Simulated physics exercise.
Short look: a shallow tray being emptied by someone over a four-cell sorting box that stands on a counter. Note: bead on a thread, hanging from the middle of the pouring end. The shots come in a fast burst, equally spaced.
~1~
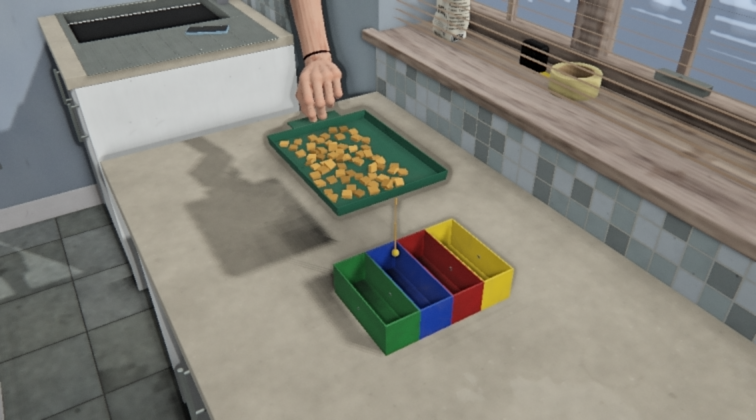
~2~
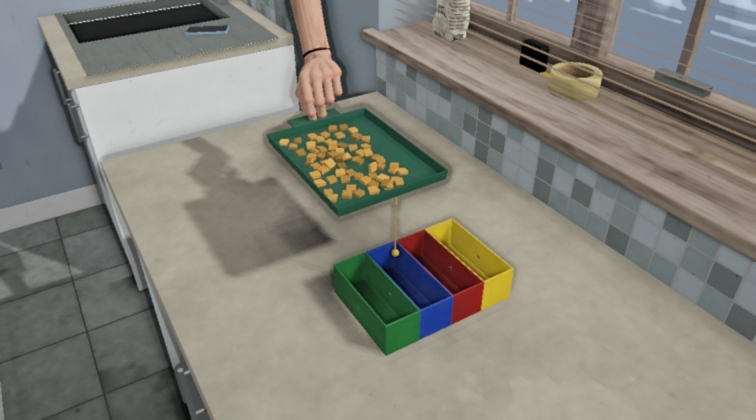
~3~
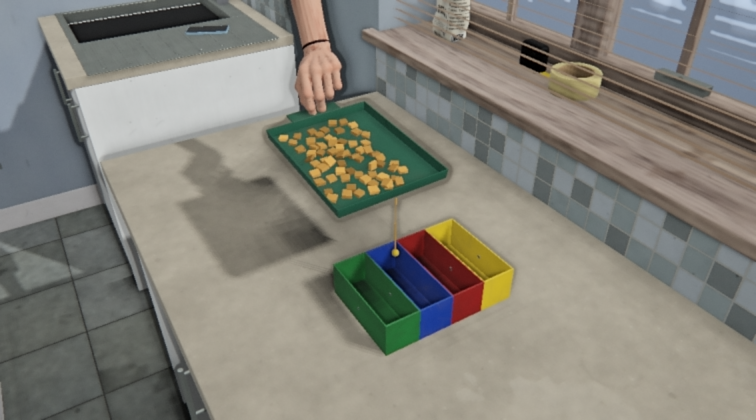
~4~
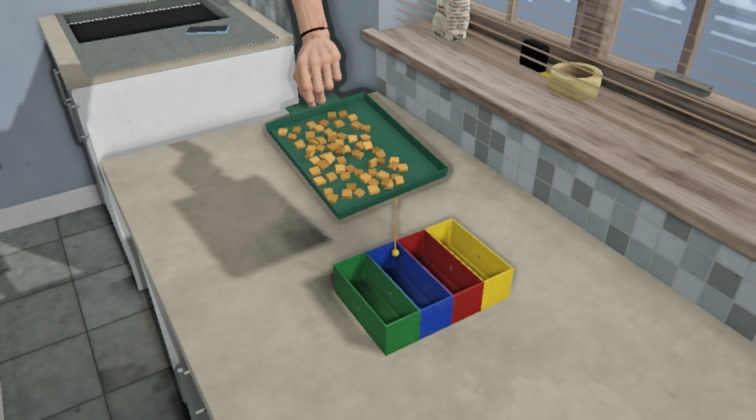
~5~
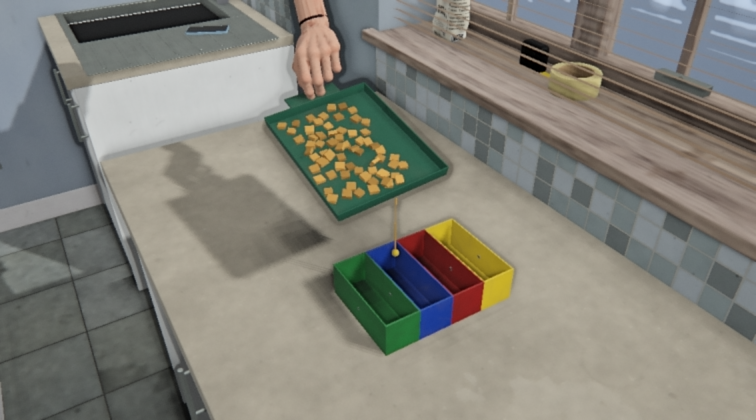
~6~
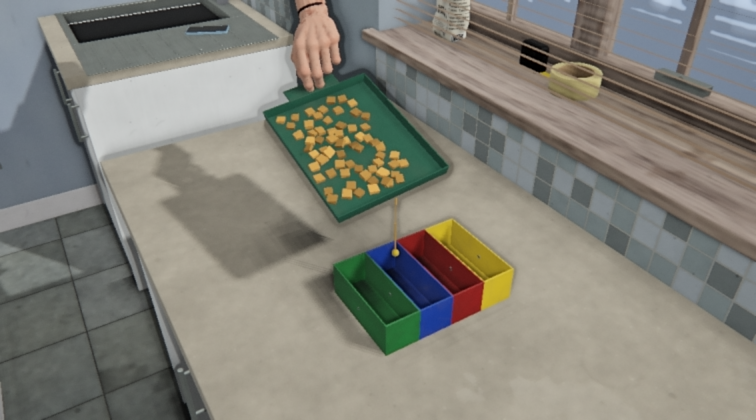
A green tray of small golden cubes, gripped at its far edge by a hand, starts out nearly level above a counter and a box with green, blue, red and yellow compartments. The hand gradually raises the far edge, tilting the tray toward its near left corner, and a few cubes shift slightly.
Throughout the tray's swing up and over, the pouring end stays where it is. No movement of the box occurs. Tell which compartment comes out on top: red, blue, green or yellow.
It is green that comes out on top.
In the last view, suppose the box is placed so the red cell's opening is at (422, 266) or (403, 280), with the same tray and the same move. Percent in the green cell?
Trial 1 about 60 %, trial 2 about 30 %.
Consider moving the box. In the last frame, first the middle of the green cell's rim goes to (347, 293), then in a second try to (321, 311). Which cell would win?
Green; the cell in blue.
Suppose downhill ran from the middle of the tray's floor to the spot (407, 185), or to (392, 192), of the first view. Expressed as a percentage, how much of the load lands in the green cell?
Lab note: Try one about 10 %, try two about 30 %.
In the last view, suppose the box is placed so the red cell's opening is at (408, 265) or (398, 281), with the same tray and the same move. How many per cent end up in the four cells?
In order, about 100 and 100 in a hundred.
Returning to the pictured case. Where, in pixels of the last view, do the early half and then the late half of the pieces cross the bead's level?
(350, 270) for the early half, (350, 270) for the late half.
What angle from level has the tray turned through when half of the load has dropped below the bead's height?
Somewhere near 110 degrees, I'd say.
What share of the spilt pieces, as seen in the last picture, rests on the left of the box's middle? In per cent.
Roughly 100 percent.
Soon, tray tipped steeply; nearly all on the tray; a stray few falling or outside the box.
A while on, tray tipped past a quarter turn; nearly all on the tray; a stray few in the green cell; a small part falling or outside the box.
Towards the end, tray tipped past a quarter turn; about half in the green cell; a stray few in the blue cell; about half falling or outside the box.
Finally, tray tipped past a quarter turn; about half in the green cell; a stray few in the blue cell; none in the red cell; none in the yellow cell; about half outside the box.
